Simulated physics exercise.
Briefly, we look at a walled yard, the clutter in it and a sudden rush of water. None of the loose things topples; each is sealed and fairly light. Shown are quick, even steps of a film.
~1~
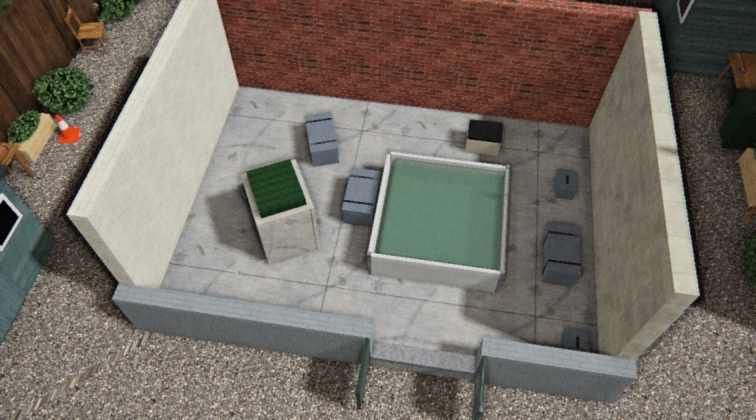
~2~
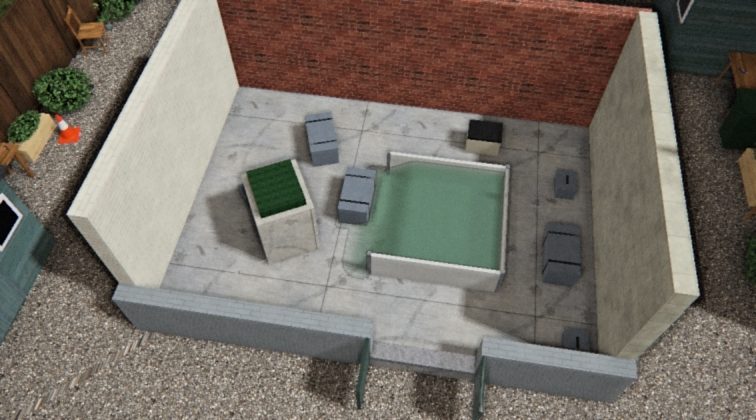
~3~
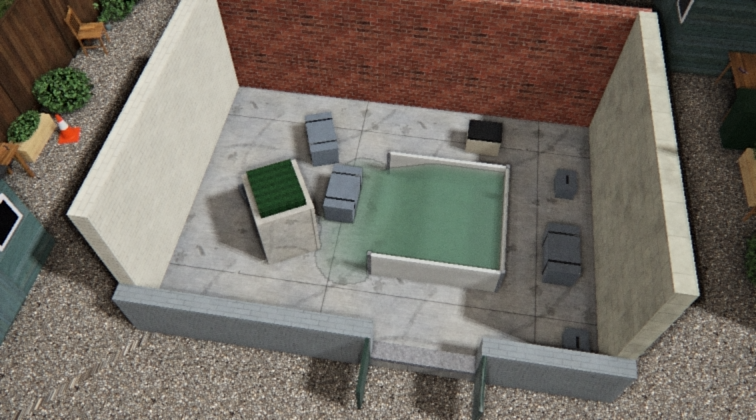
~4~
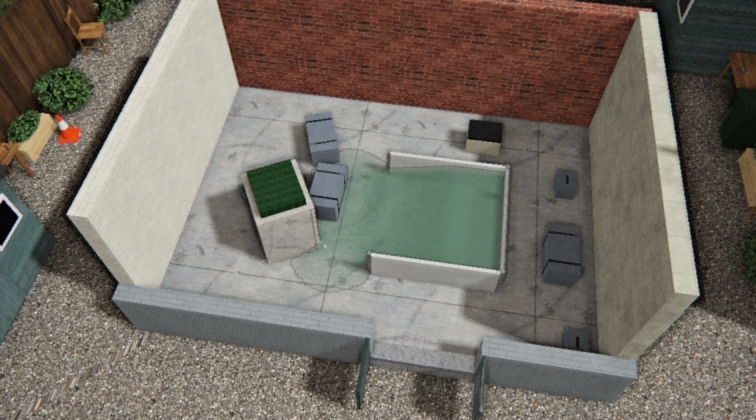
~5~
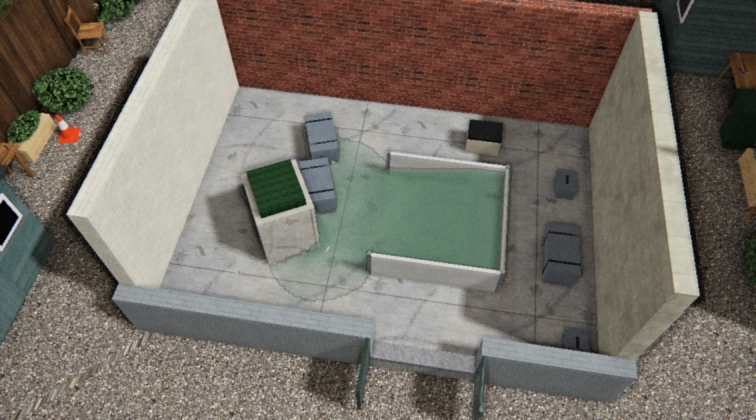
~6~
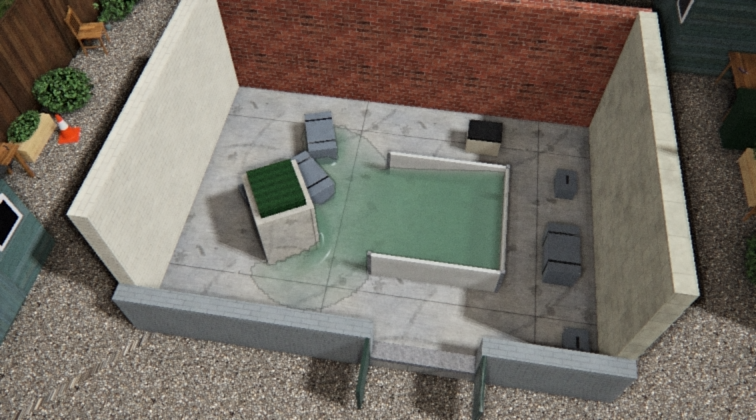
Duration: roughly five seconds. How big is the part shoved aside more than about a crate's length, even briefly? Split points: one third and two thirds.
A third to two thirds.
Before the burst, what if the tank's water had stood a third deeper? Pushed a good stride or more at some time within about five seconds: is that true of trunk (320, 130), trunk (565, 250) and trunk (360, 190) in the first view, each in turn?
The first passed the mark, the next stayed below the mark, and the last passed the mark.
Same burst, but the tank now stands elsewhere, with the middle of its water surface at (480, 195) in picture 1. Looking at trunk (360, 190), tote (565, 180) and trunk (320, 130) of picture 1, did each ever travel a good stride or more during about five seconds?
Item one travelled far enough, item two not displaced far, item three travelled far enough.
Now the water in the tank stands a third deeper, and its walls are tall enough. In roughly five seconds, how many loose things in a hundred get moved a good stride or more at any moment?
My estimate is around 40 percent.
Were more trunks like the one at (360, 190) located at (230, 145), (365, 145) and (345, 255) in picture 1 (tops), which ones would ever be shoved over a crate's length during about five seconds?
Listed in order: Displaced, displaced, then displaced.
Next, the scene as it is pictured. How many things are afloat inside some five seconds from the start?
Tally: 3.
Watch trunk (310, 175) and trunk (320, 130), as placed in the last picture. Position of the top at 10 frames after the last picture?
Near (219, 136) and (256, 85).
A moment on, 1 of 7 are well off their spots; 0 afloat.
Next, 3 of 7 are well off their spots; 2 afloat.
Later, 3 of 7 are well off their spots; 3 afloat.
In the end, 3 of 7 are well off their spots, and 3 have been at some point; 3 afloat.
